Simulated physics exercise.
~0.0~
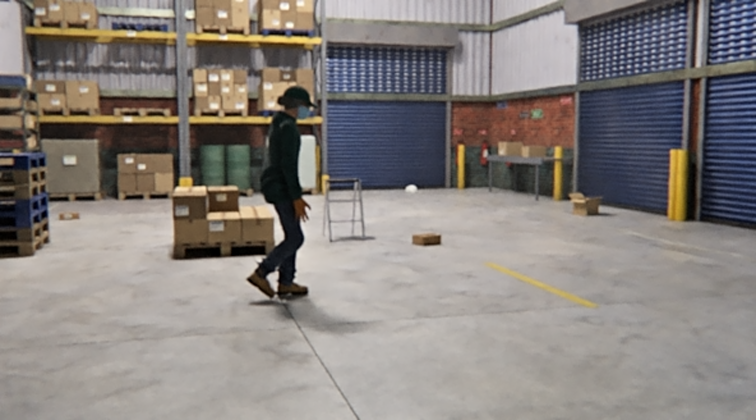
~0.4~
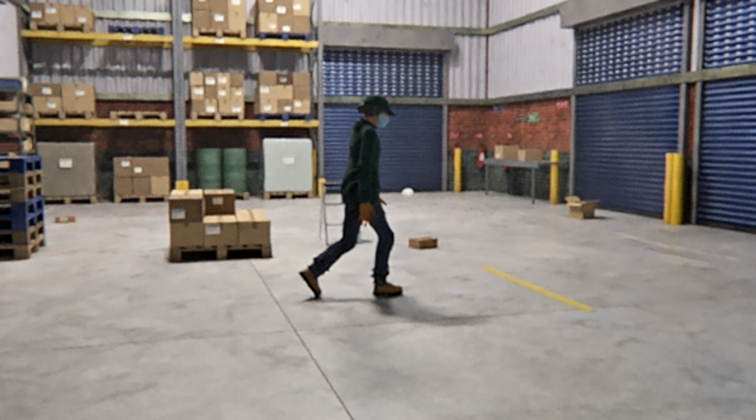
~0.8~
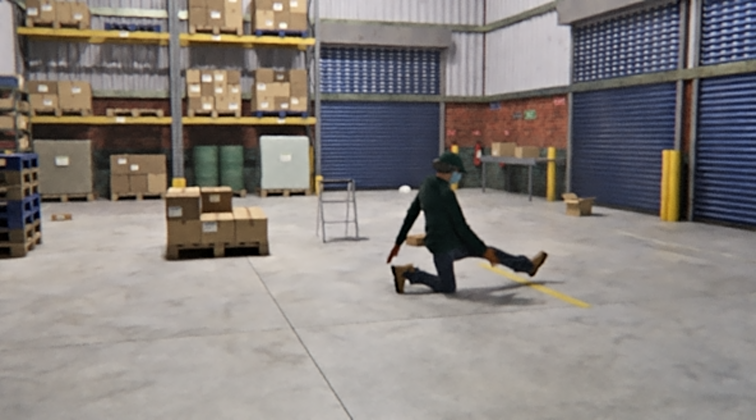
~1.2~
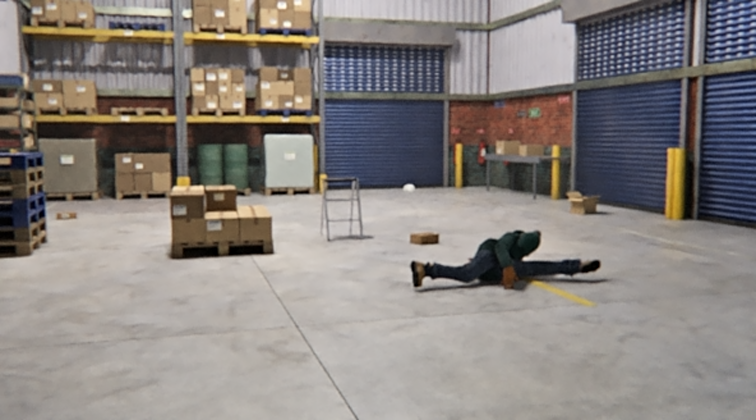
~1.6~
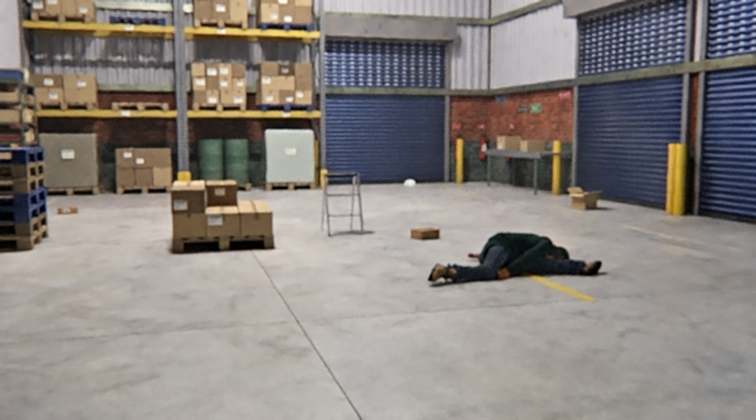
A masked person in a cap walks right, drops into a split, and slumps motionless across the yellow tape.
